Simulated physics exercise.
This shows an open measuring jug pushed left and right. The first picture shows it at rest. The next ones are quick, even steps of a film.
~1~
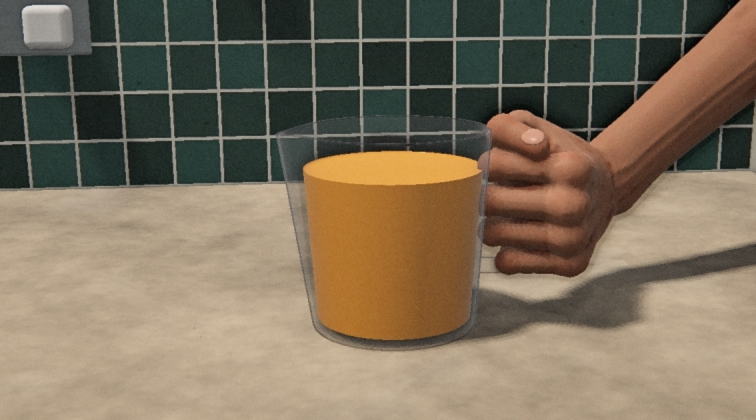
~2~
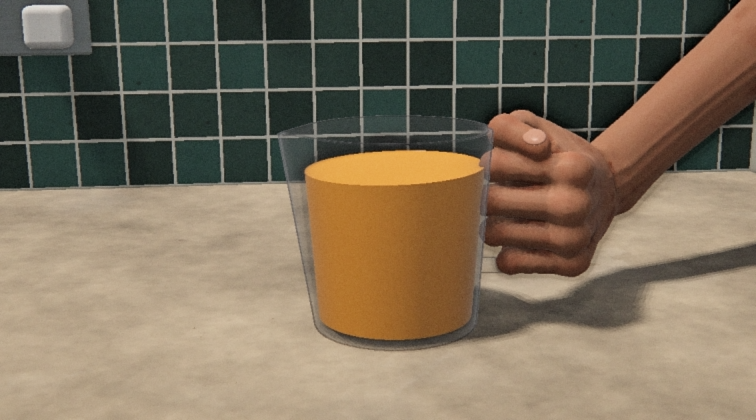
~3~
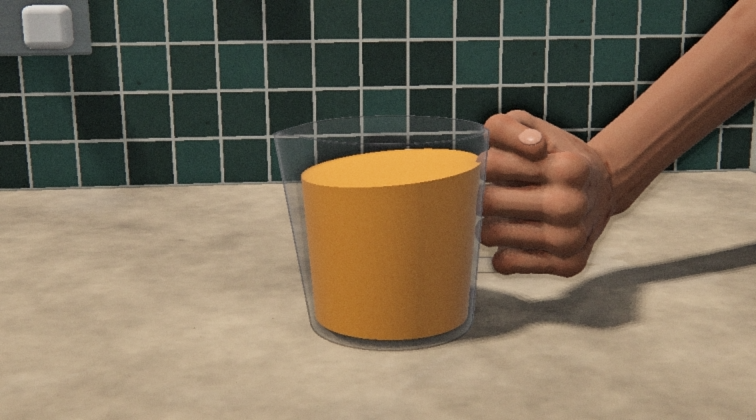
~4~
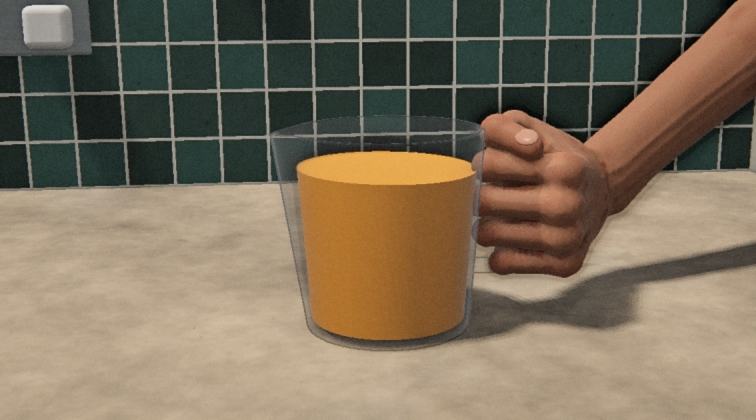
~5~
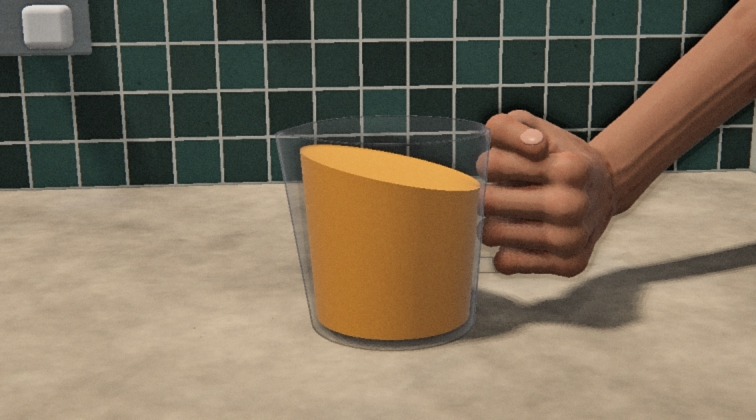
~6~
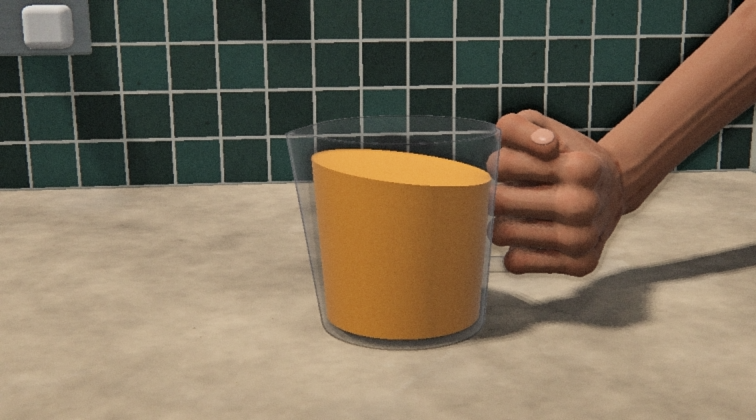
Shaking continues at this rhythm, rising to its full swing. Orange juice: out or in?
Out.
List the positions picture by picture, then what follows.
In the first picture, measuring jug (393, 221) about three quarters full; at rest.
In the second picture, measuring jug about three quarters full, surface at (395, 169); surface about level.
In the third picture, measuring jug (390, 221) about three quarters full; surface a little higher on the right.
In the fourth picture, measuring jug about three quarters full, surface at (386, 169); surface about level.
In the fifth picture, measuring jug (392, 221) about three quarters full; surface clearly higher on the left.
In the sixth picture, measuring jug about three quarters full, surface at (403, 169); surface a little higher on the left.
Next, the highest wave so far goes over the rim.
Finally, the highest wave so far goes over the rim; some is on the top.
